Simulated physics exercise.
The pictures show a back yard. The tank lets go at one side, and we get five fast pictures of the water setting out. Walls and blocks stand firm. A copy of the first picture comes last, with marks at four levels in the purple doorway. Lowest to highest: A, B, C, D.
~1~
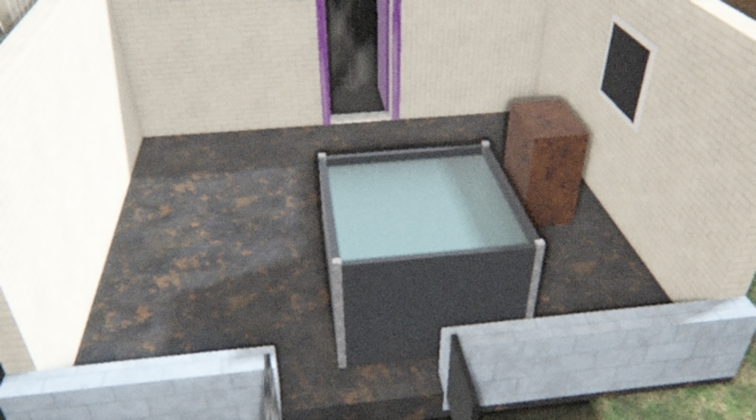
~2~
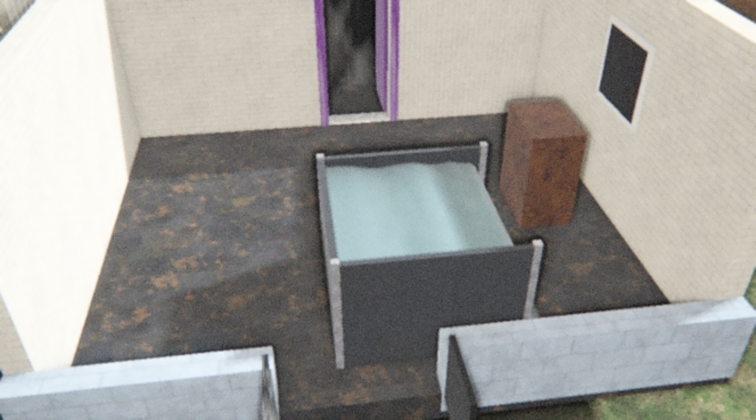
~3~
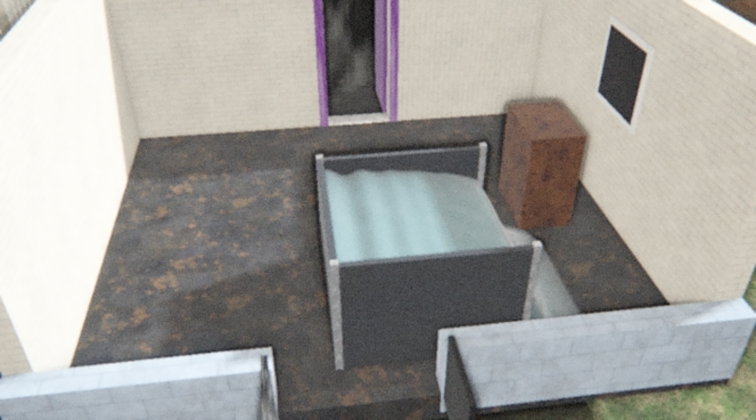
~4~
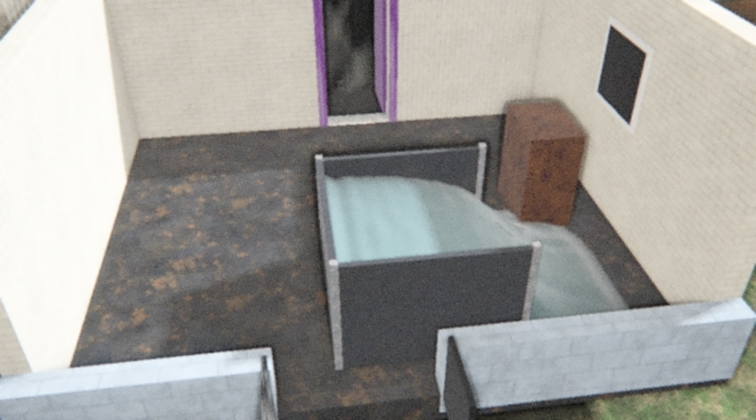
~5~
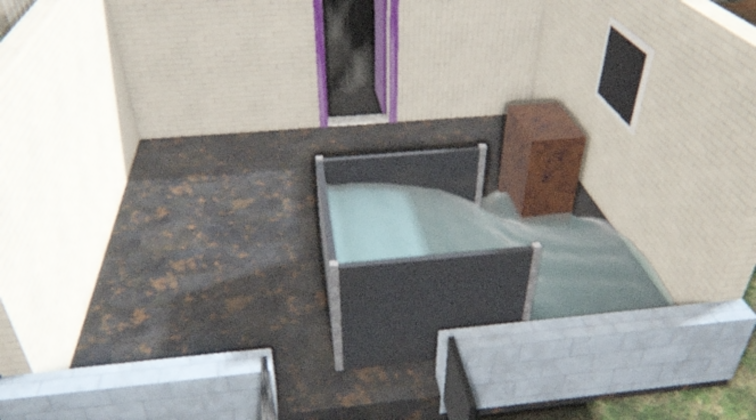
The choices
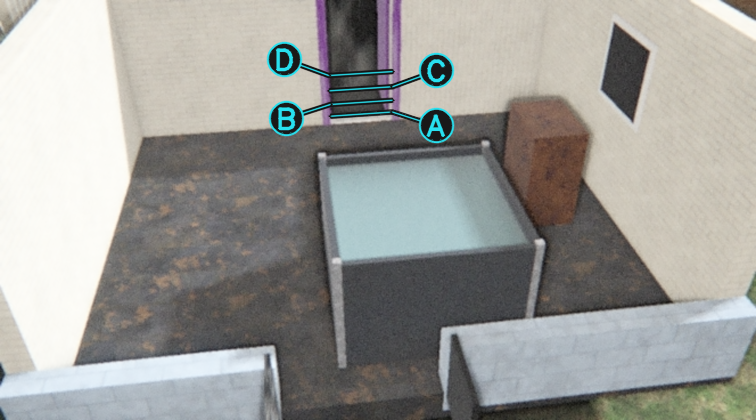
Water in a square grey tank pouring out through its open right side and spreading across the dark ground around a rusty-brown box.
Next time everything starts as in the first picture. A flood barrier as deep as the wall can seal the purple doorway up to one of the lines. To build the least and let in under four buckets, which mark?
A is the one.
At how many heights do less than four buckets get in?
All of them.
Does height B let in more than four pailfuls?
No, not at all.
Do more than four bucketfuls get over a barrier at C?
No, not at all.
On the marked copy, A at (361, 114); B at (361, 102); C at (361, 88); D at (360, 73); from the bottom up A, B, C, D.
For height A, a splash gets over, under a bucket.
For height B, nothing gets over.
For height C, nothing gets over.
For height D, nothing gets over.
